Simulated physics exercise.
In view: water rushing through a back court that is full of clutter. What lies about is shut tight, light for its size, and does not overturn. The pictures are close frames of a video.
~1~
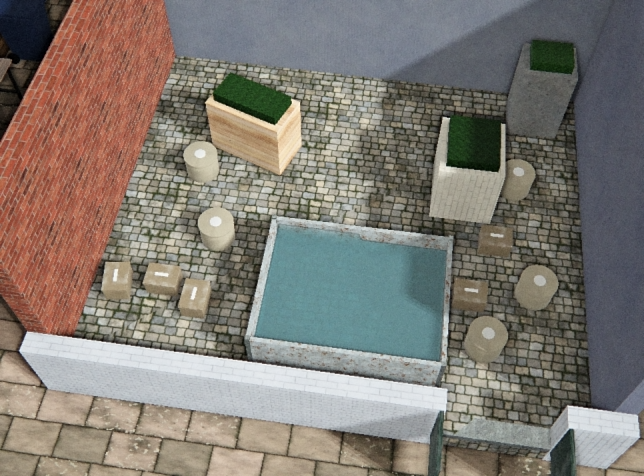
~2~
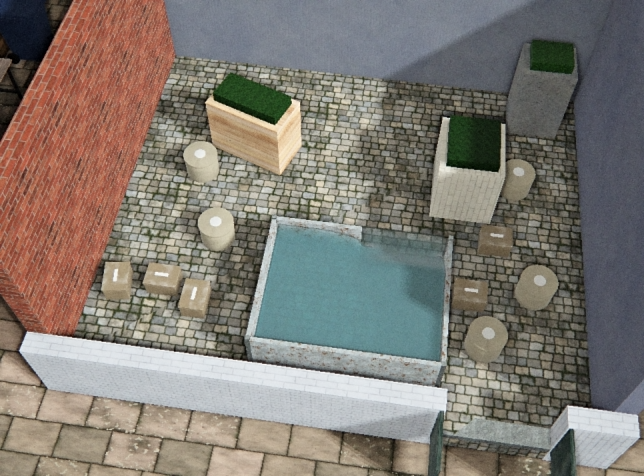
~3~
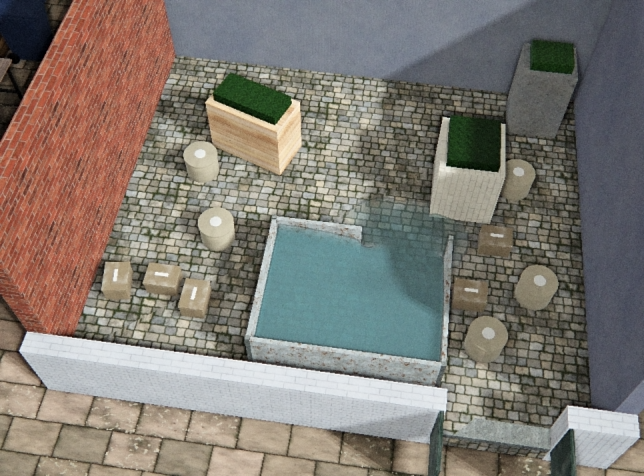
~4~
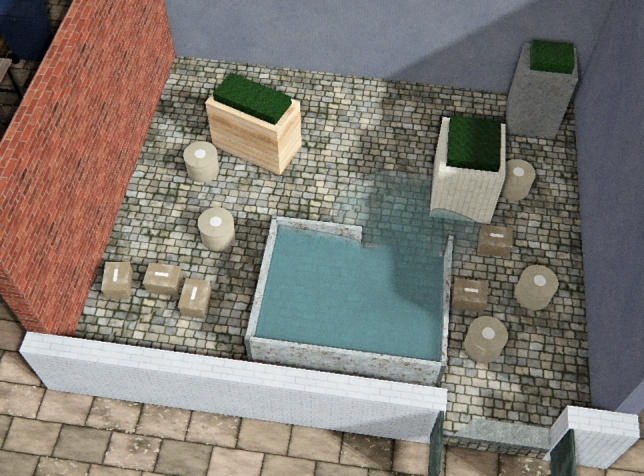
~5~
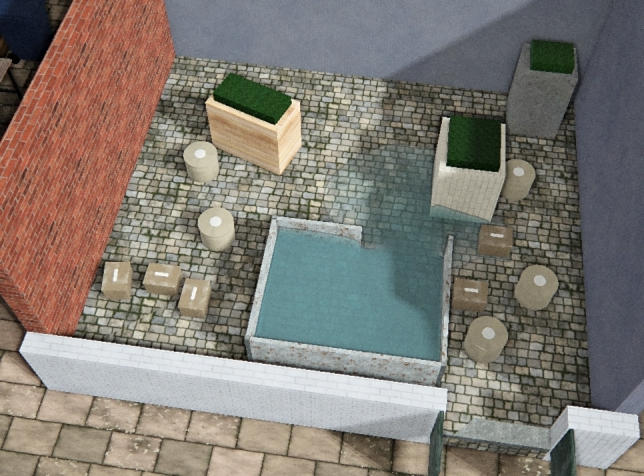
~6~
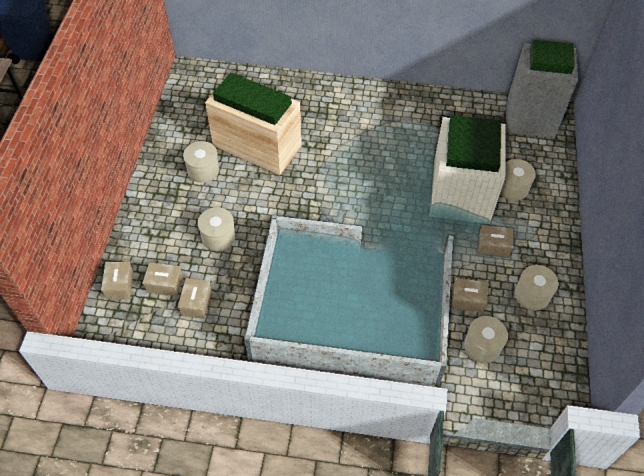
Walled cobbled courtyard with a raised pool, water pouring over its back edge and spreading across the paving between still planters.
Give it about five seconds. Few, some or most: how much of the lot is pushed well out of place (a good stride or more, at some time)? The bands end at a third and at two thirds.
That comes to less than a third.
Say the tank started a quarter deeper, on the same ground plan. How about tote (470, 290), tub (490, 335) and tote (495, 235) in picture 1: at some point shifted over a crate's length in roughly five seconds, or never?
As listed: No, less than that, shifted that much.
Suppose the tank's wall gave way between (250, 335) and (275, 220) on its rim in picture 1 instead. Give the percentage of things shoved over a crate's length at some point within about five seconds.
Some 50 per cent.
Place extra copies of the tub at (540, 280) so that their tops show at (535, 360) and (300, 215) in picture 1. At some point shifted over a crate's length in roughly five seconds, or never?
In that order: Moved that far, short of that.
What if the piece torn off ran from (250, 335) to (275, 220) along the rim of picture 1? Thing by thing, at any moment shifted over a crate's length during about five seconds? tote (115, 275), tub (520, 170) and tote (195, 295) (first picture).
One after the other: Moved that far, under that, moved that far.
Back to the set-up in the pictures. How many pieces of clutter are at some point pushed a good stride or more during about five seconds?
That makes 3.
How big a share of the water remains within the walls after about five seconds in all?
Close to 98 %.
A moment on, 0 of 10 are well off their spots; 0 afloat.
Next, 1 of 10 are well off their spots; 0 afloat.
Later, 2 of 10 are well off their spots; 0 afloat.
In the end, 3 of 10 are well off their spots, and 3 have been at some point; 2 afloat.
